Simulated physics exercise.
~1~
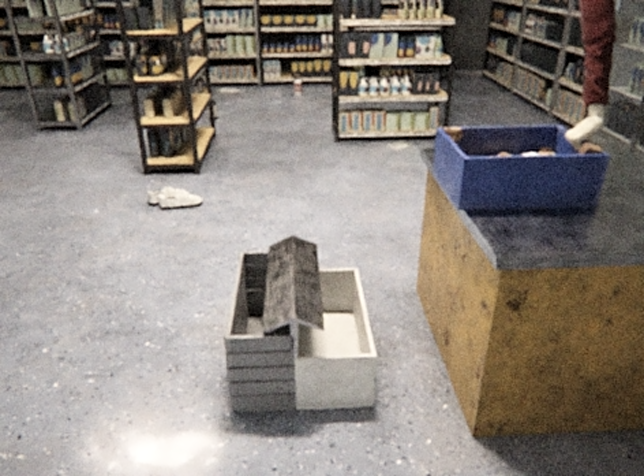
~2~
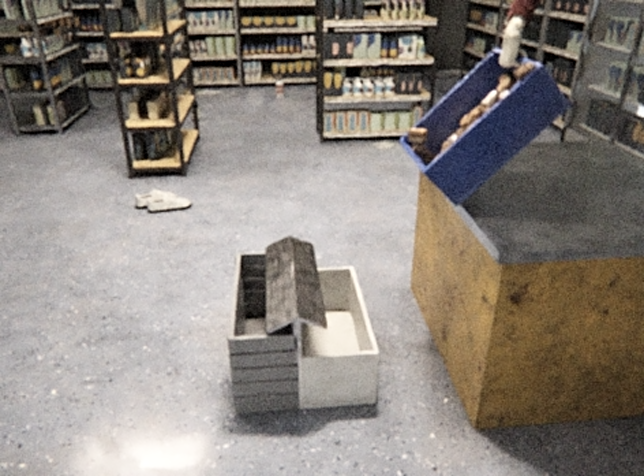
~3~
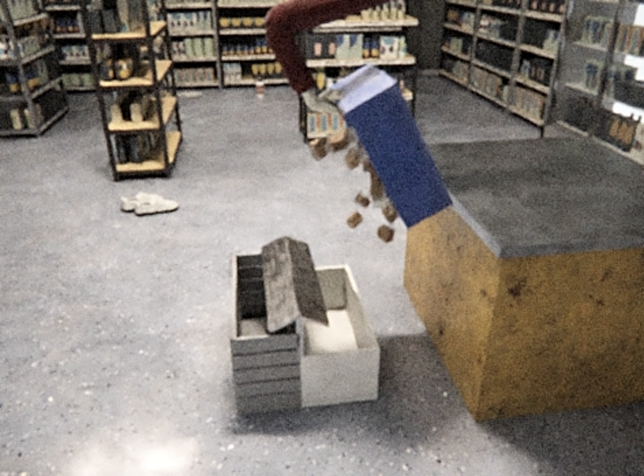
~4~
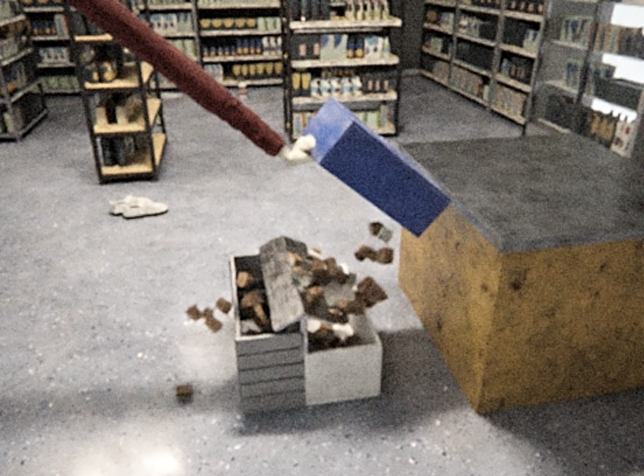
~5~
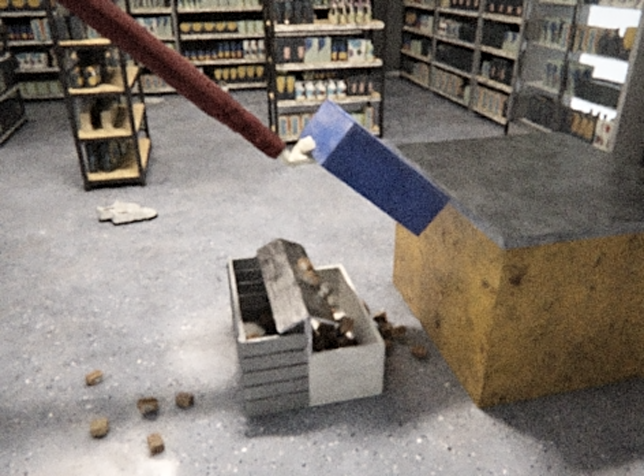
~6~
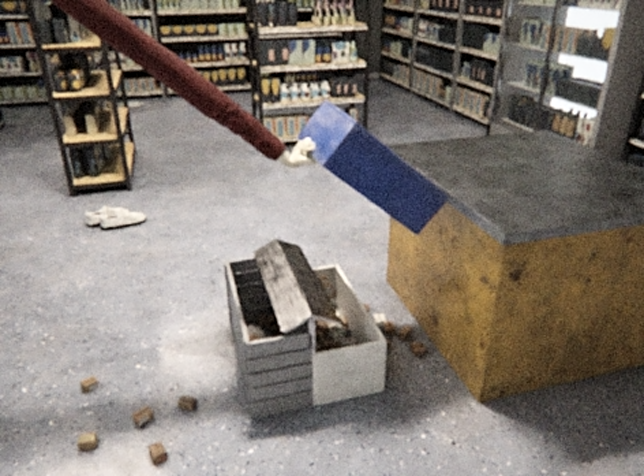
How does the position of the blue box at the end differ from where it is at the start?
At the start the blue box sits upright on top of the bench, but by the end it is further left, tipped steeply over the bench's edge with its open side facing down toward the containers below.
